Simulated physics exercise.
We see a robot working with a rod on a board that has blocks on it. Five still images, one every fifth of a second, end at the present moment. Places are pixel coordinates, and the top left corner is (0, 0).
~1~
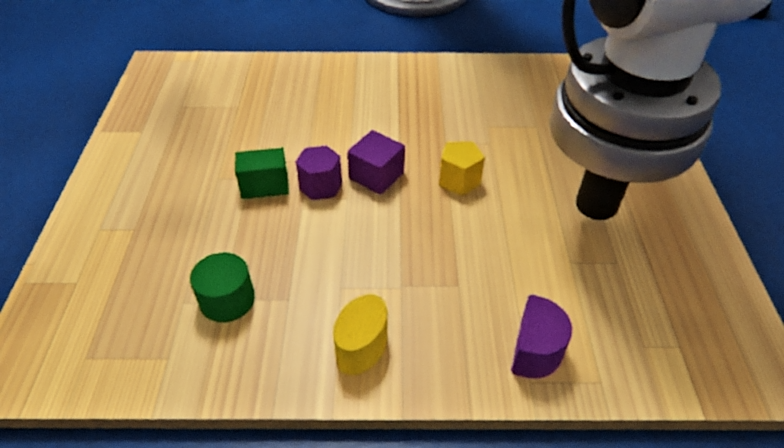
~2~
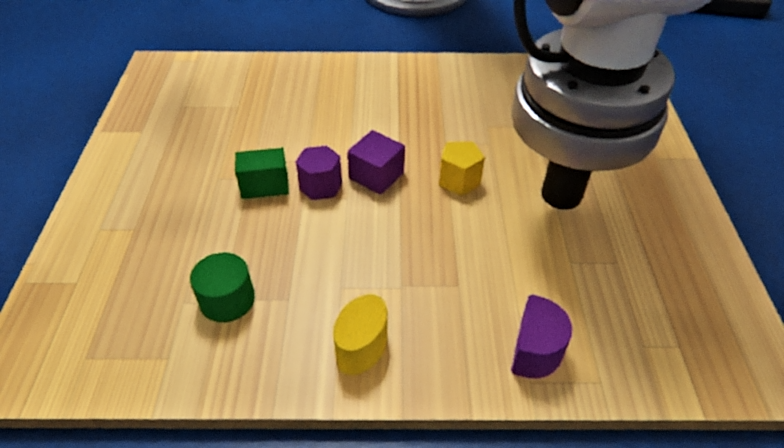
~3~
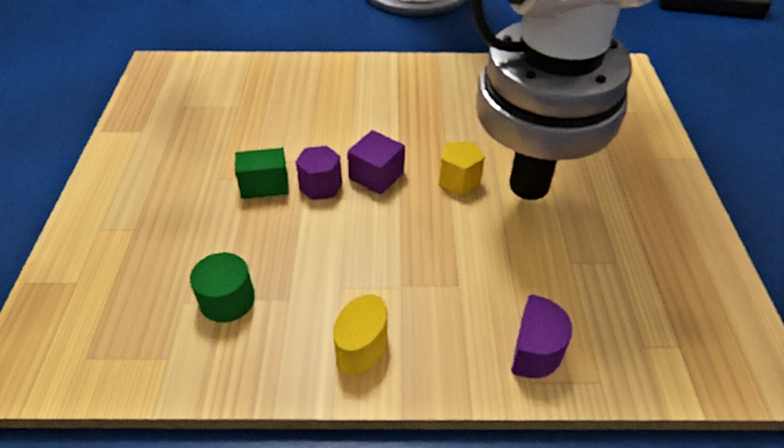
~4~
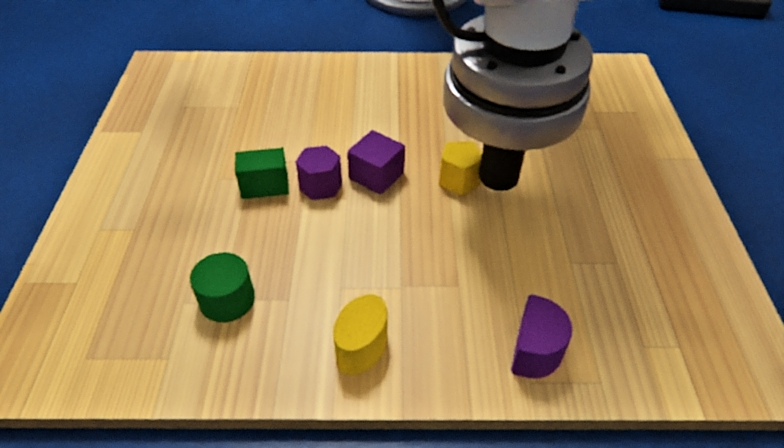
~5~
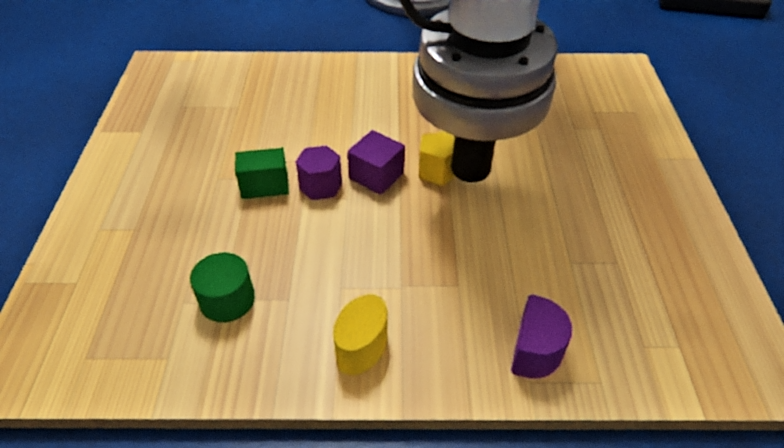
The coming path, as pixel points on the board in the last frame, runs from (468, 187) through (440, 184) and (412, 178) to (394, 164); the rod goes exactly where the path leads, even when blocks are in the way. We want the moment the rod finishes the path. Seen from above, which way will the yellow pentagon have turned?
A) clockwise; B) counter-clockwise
That would be A.
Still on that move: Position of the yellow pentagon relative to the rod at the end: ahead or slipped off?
My prediction: In front.
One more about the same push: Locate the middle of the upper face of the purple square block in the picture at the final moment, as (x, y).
That would be at about pixel (353, 140).
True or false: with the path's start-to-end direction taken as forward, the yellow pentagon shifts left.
The statement is incorrect.
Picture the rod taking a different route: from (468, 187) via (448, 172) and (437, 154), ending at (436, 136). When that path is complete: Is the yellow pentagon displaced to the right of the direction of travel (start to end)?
No, that is not how it ends up.
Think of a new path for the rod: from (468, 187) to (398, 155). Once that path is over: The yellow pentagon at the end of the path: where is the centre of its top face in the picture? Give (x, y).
So, by the moment the path ends, you'll find the top centre of the yellow pentagon at (373, 111).
On the path given first. Halfway along, rod (426, 166); yellow pentagon (412, 131), turned 25° clockwise.
At the end, rod (394, 148); purple six-sided block (314, 160); purple square block (353, 140), turned 45° anticlockwise; yellow pentagon (398, 113), turned 65° clockwise.
